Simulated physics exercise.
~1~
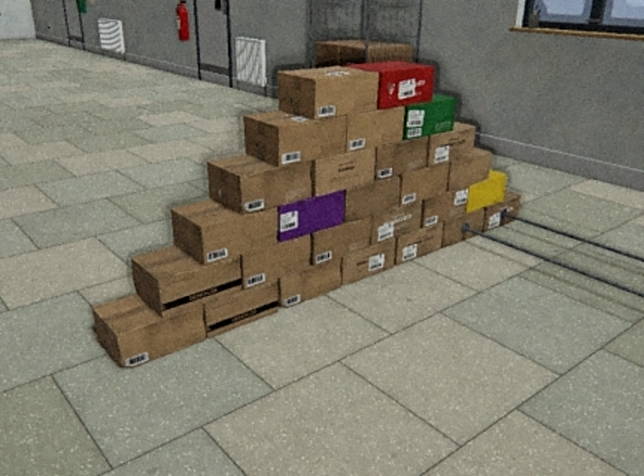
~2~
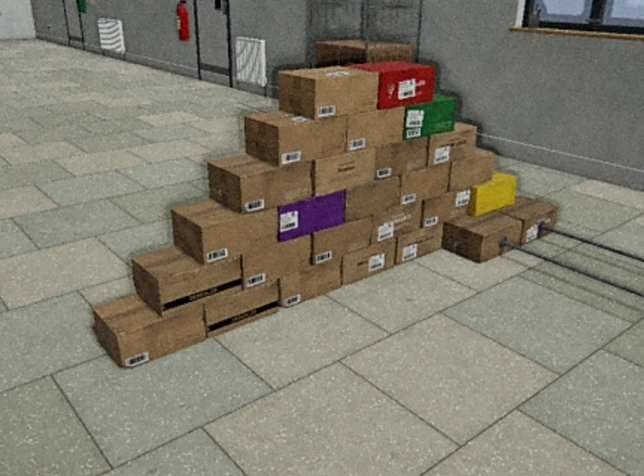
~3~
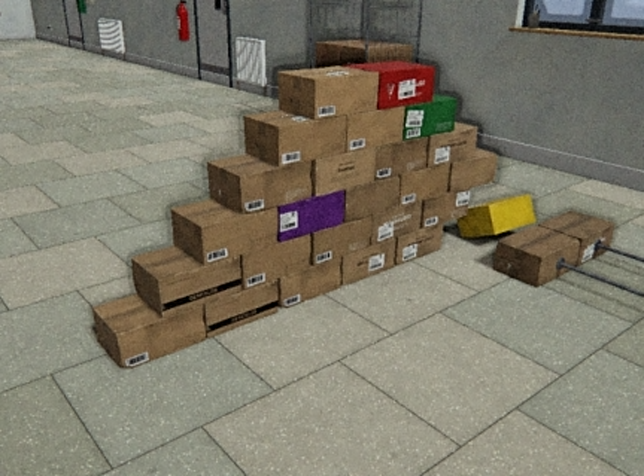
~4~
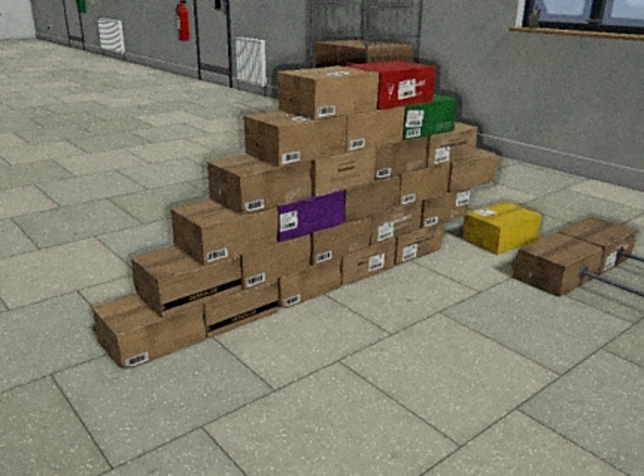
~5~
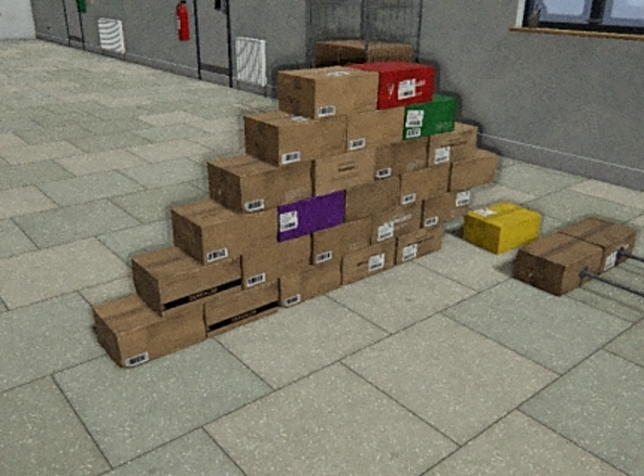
The clip opens on a stepped pyramid of brown cardboard boxes standing on a tiled floor near a grey wall, with single red, green, purple and yellow boxes among them. At the lower right end, thin dark rods draw two neighbouring brown boxes out of the bottom row toward the right. The yellow box resting above them shifts right along with them. As the pair slides clear, the yellow box tilts and drops off behind them, then settles flat on the floor. The pair stops a little farther right, and the rest of the pile stays standing, with the red box still up at the top.
